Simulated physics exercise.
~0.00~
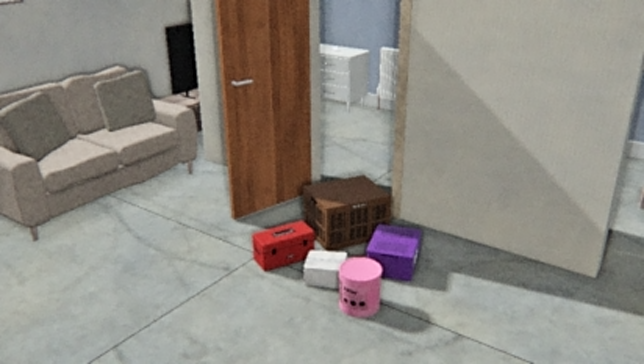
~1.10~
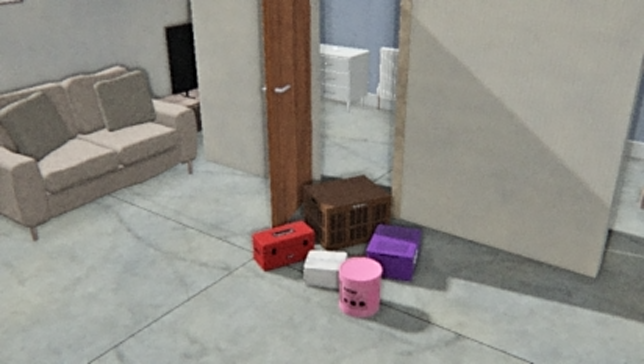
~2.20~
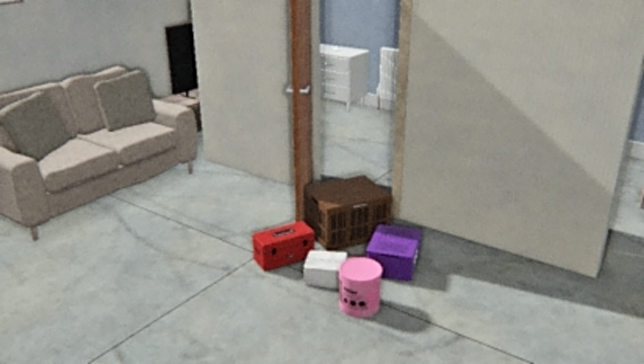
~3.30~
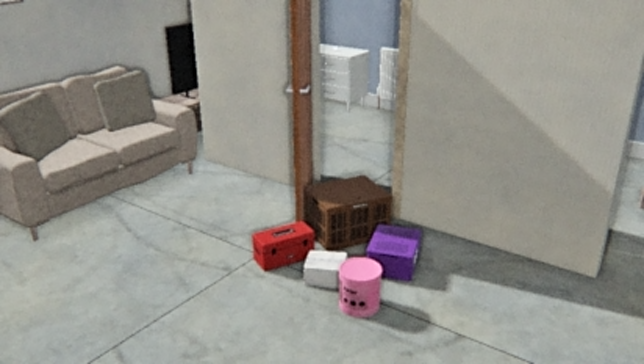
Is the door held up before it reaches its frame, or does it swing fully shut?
The door stops short of its frame. It comes to rest beside the brown chest in the doorway, still well open.
A brown wooden door stands wide open in a pale-walled room with a grey marbled floor, seen from a raised, still viewpoint. A beige sofa sits to the left, and a brown chest rests in the doorway with a red toolbox, a white parcel, a pink tub and a purple tote in front of it. The door swings partway toward its frame, its broad face narrowing to a thin edge. It then stops beside the chest and stays there, still well open, while the objects on the floor remain in place.
